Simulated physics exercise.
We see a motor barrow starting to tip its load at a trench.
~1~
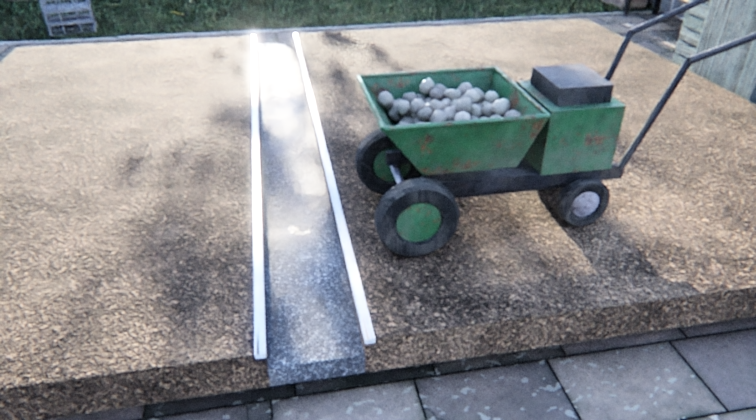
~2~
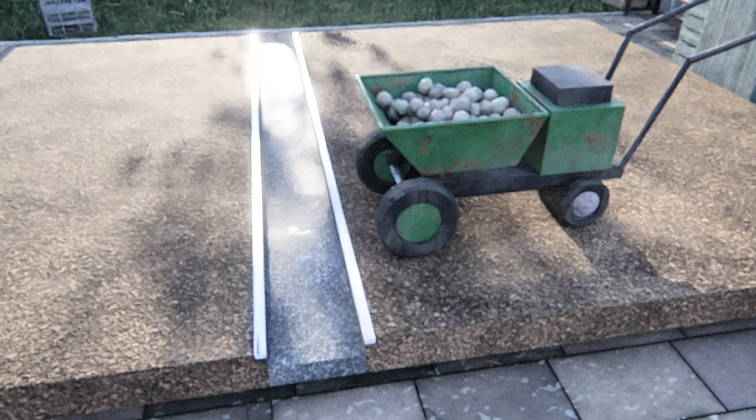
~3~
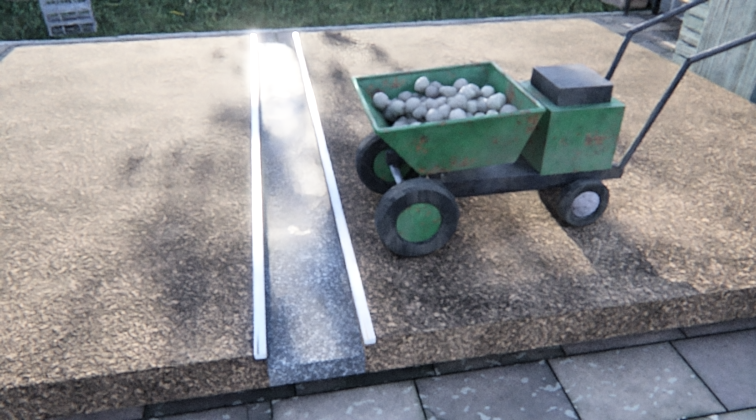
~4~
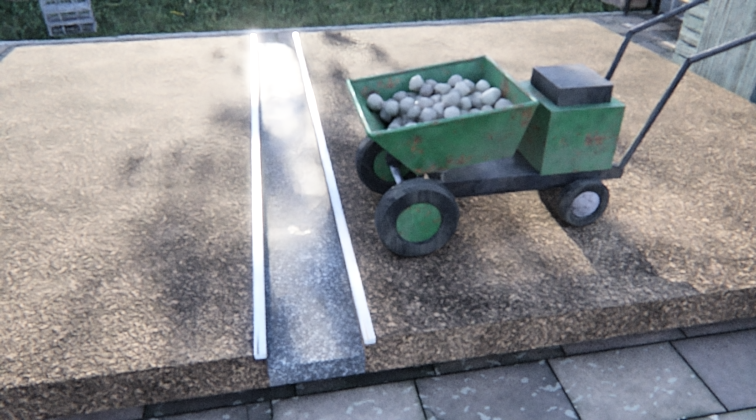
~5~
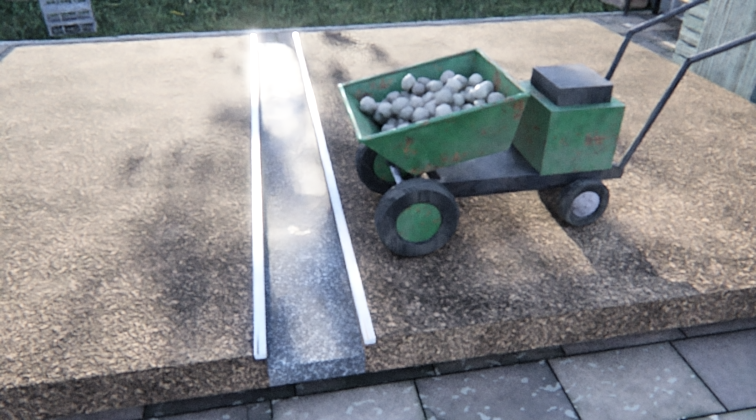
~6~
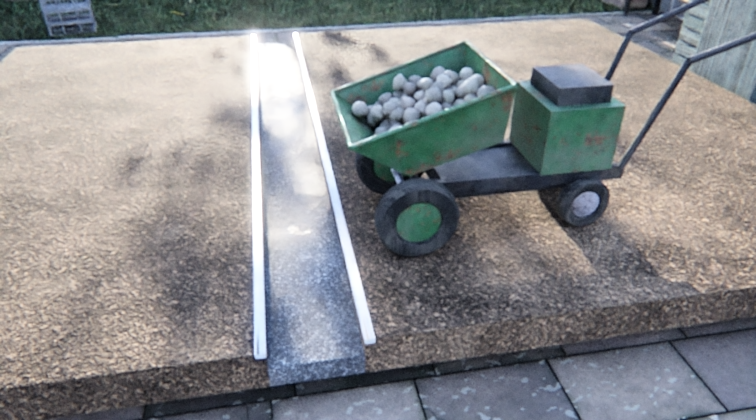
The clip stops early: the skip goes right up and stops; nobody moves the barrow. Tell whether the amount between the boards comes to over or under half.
It comes to over half.
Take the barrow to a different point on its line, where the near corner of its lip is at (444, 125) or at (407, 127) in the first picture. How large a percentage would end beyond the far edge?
First spot 0 per cent, second spot 10 per cent.
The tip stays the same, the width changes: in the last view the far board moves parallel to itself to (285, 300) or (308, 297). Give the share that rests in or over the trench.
Roughly 30 percent first and 0 percent second.
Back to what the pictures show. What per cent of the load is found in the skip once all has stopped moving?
5 per cent, roughly.
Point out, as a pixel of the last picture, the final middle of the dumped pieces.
It settles centred around (279, 229).
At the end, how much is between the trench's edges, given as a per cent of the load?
Close to 70 in every hundred pieces.
Soon after the last picture, skip tipped steeply; all in the skip.
A little later, skip tipped right over; most in the skip; a small part in or heaped over the trench; a stray few falling.
Later still, skip tipped right over; about a quarter in the skip; about half in or heaped over the trench; about a quarter beyond it.
At rest, skip tipped right over; a small part in the skip; about two thirds in or heaped over the trench; about a quarter beyond it.
